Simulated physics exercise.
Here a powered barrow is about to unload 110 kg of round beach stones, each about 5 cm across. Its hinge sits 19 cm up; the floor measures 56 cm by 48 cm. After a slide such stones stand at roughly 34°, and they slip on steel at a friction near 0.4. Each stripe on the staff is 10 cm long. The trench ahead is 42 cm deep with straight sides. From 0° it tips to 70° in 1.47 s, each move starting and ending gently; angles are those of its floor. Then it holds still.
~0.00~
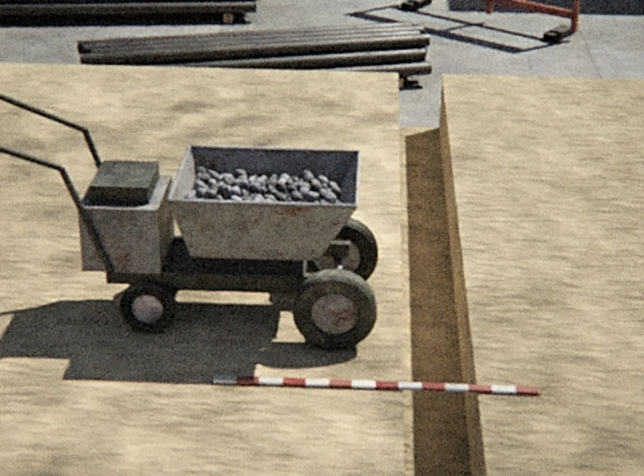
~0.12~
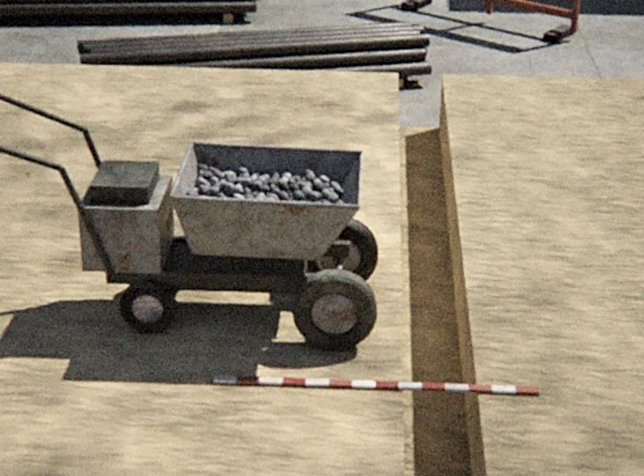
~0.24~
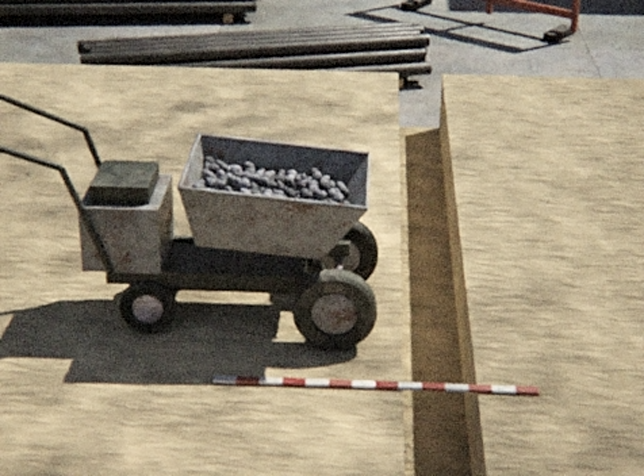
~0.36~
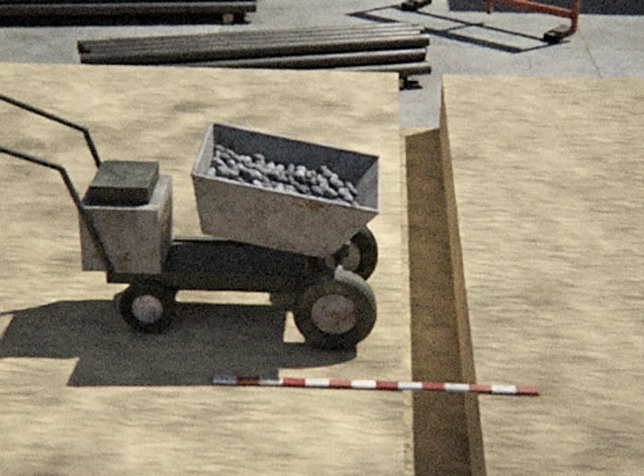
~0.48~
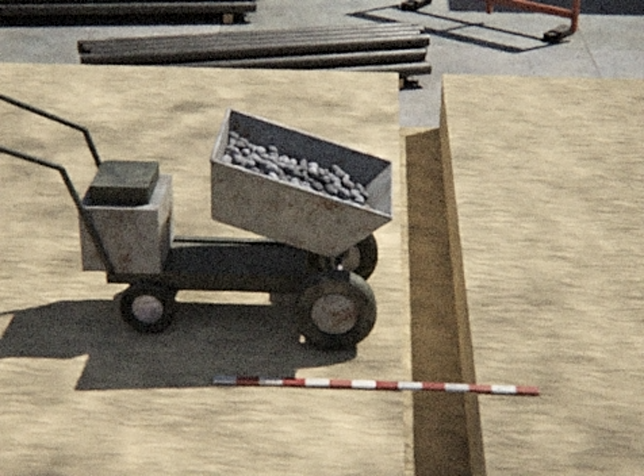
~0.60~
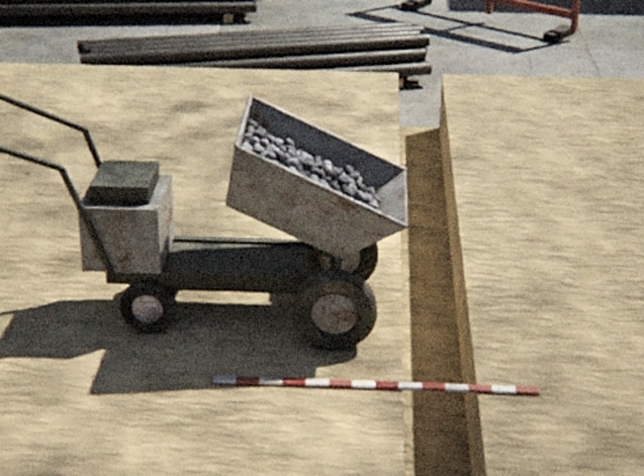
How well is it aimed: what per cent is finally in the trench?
About 40 per cent.
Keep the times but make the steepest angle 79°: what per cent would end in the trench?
It would be near 25 per cent.
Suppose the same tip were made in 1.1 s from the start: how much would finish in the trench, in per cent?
It would be near 35 per cent.
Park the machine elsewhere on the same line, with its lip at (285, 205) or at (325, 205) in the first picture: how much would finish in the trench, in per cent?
About 100 and 70 per cent.
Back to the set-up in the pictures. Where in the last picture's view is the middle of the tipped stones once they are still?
Their middle is at about (492, 318).
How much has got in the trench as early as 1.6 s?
About 5 per cent by then.
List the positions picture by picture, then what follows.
Lip at (357, 207), floor tilted 0°, highest stones at (270, 185), in the first frame.
The tray is at 1°, its lip at (360, 207); the top of the load is at (264, 182); the stones move at 0.2 m/s on average, in the second frame.
Lip at (367, 209), floor tilted 5°, highest stones at (238, 175); the stones move at 0.4 m/s on average, in the third frame.
Lip at (379, 213), floor tilted 11°, highest stones at (231, 162); the stones move at 0.5 m/s on average, in the fourth frame.
Lip at (392, 219), floor tilted 18°, highest stones at (237, 150); the stones move at 0.6 m/s on average, in the fifth frame.
The tray is at 25°, its lip at (407, 227); the top of the load is at (255, 138); the stones move at 0.6 m/s on average, in the sixth frame.
After 1.1 s the floor is at 59°; 100 % in the tray; the foremost stones are at (450, 250).
After 1.6 s the floor is at 70°; 61 % in the tray, 4 % in the trench, 35 % past the trench; the foremost stones are at (557, 310).
After 1.9 s the floor is at 70°; 33 % in the tray, 8 % in the trench, 59 % past the trench; the foremost stones are at (644, 319).
After 3.9 s the floor is at 70°; 0 % in the tray, 40 % in the trench, 60 % past the trench; the foremost stones are past the picture's edge.
